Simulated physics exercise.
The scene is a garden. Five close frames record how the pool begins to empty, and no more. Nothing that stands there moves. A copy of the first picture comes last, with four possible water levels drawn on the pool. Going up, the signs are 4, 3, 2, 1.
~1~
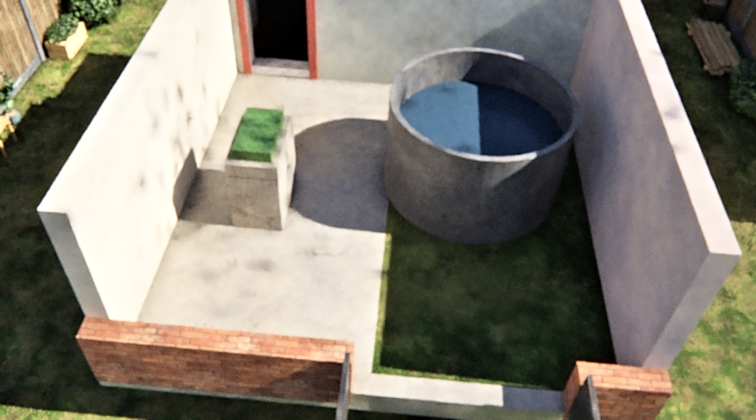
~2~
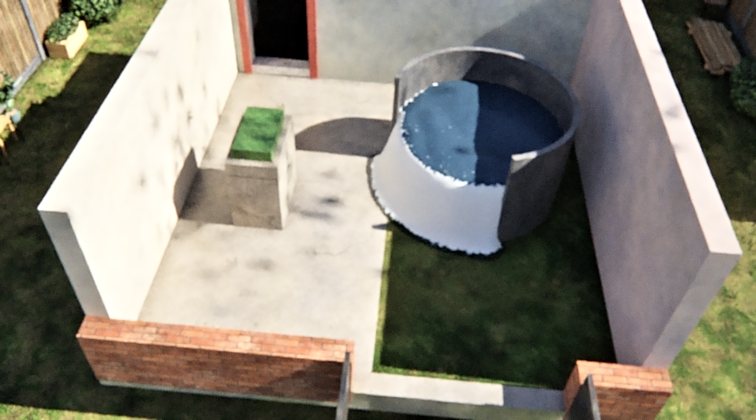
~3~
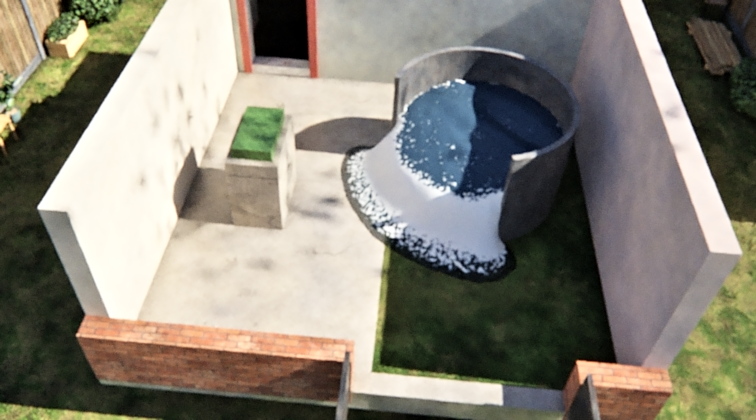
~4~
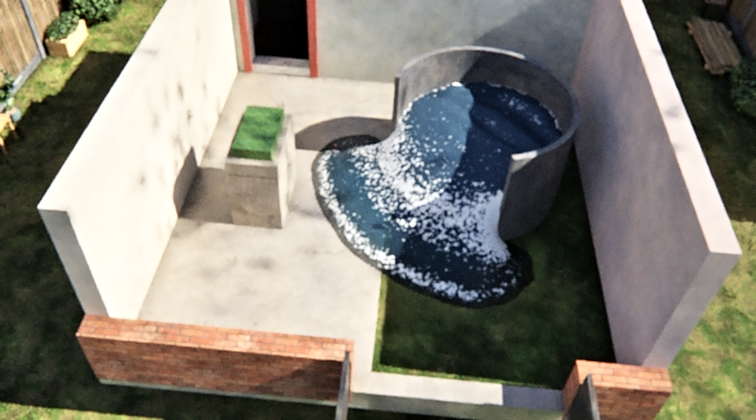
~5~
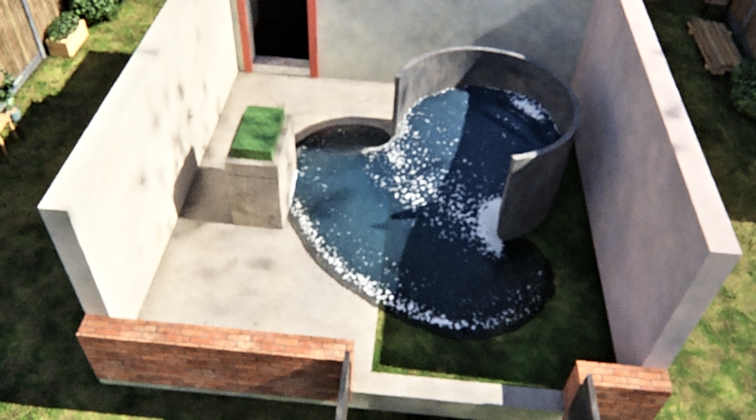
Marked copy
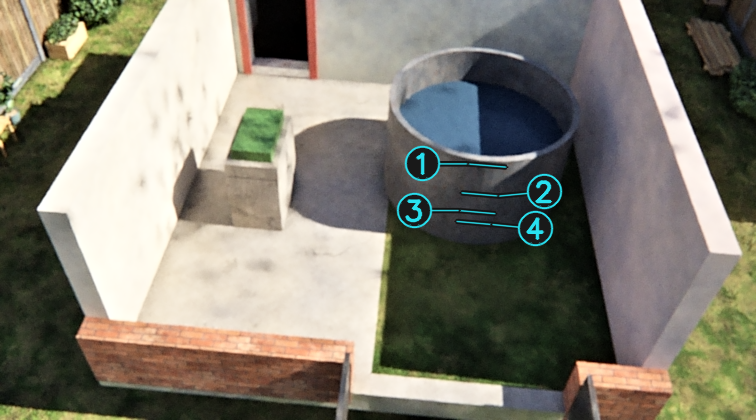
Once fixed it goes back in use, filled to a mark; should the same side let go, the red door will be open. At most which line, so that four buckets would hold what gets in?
That is level 3.
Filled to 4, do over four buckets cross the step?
No, that is safe.
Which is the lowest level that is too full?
The answer is 2.
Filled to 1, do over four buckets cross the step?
Yes.
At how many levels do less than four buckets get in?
Two.
On the marked copy, 1 at (486, 165); 2 at (480, 194); 3 at (476, 212); 4 at (474, 223); from the bottom up 4, 3, 2, 1.
With 1, dozens of bucketfuls pour in.
With 2, about 11 bucketfuls get in.
With 3, a bucket or two gets in.
With 4, nothing gets over.
